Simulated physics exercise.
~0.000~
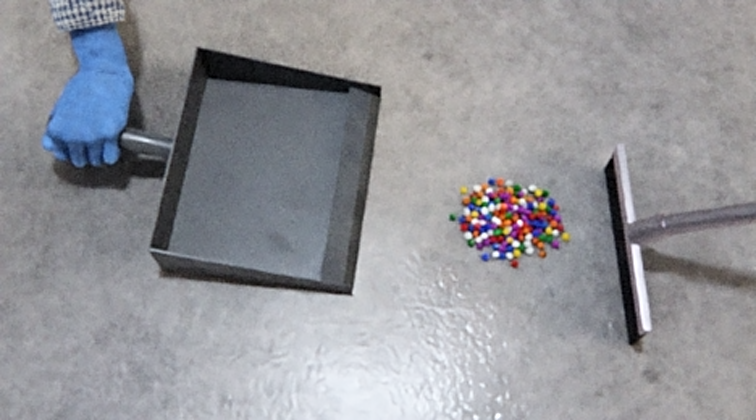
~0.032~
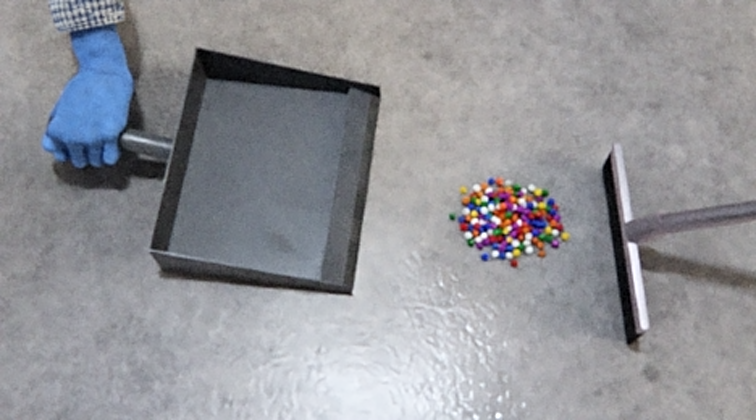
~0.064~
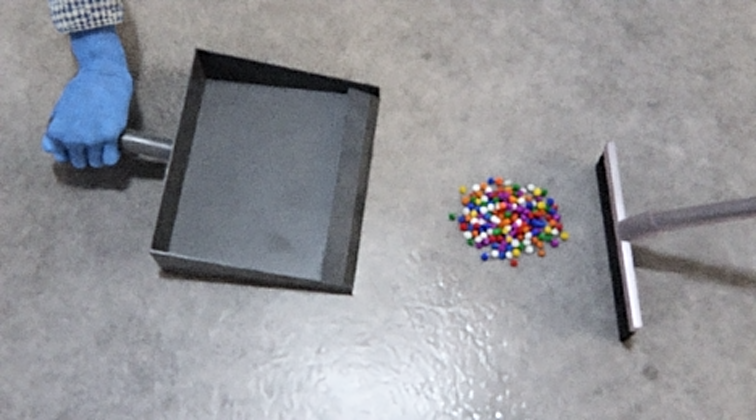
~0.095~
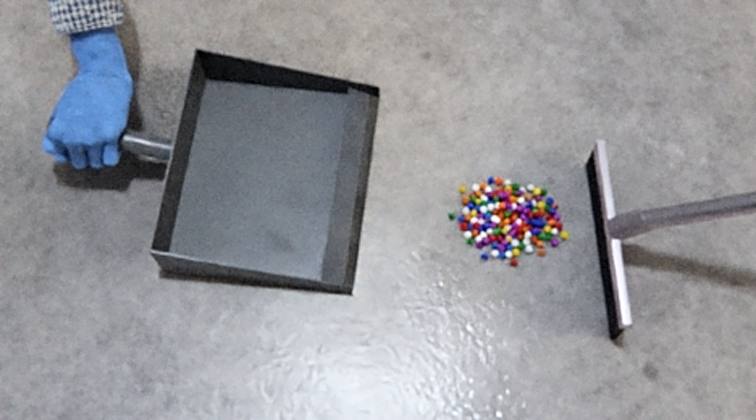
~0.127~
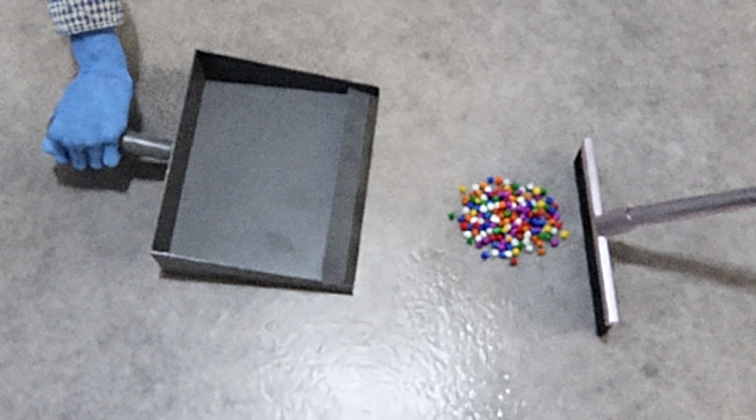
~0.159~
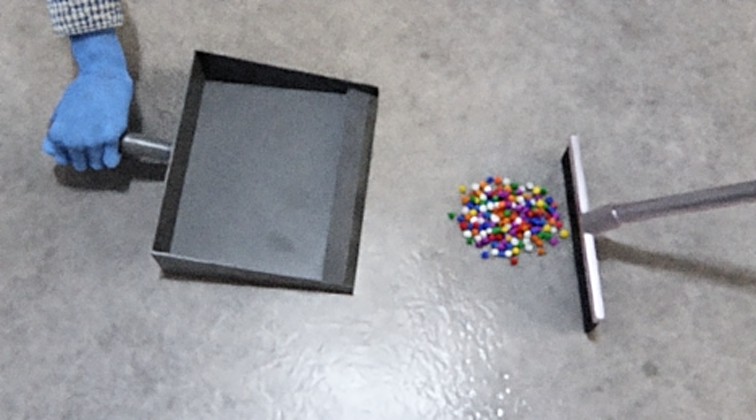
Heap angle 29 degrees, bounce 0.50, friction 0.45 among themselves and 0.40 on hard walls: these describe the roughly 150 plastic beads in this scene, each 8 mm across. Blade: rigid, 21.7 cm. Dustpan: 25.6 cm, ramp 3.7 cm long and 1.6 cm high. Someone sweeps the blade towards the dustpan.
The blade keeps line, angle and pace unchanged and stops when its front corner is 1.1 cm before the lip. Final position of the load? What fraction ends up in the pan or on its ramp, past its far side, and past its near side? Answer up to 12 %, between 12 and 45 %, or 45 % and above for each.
In the pan or on its ramp: Between 12 and 45 %; past the pan's far side: Up to 12 %; past the pan's near side: Up to 12 %.
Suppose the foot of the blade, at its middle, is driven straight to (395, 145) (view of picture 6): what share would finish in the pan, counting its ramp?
Close to 5 in a hundred.
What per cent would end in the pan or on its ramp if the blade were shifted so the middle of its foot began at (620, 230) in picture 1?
15 %.
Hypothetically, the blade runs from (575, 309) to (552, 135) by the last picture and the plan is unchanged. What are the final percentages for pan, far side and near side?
Pan: 25, far side: 0, near side: 10.
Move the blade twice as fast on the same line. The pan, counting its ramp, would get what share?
It would be around 35 percent.
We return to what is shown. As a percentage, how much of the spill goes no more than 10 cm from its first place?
Around 0 percent.
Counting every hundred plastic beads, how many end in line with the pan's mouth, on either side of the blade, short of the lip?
I'd put it near 75 per cent.
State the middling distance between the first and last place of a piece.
That distance is close to 18 cm.
After 0.41 s, middle of the blade 14 cm from the lip; 0 % over the lip, far side 0 %, near side 0 %.
After 0.57 s, middle of the blade 7 cm from the lip; 0 % over the lip, far side 0 %, near side 0 %.
Then, at 0.86 s, middle of the blade 3 cm from the lip; 20 % over the lip, far side 0 %, near side 5 %.
By 1.3 s all is still; pan 20 %, far side 0 %, near side 5 %, in front of the lip or behind the blade 75 %.
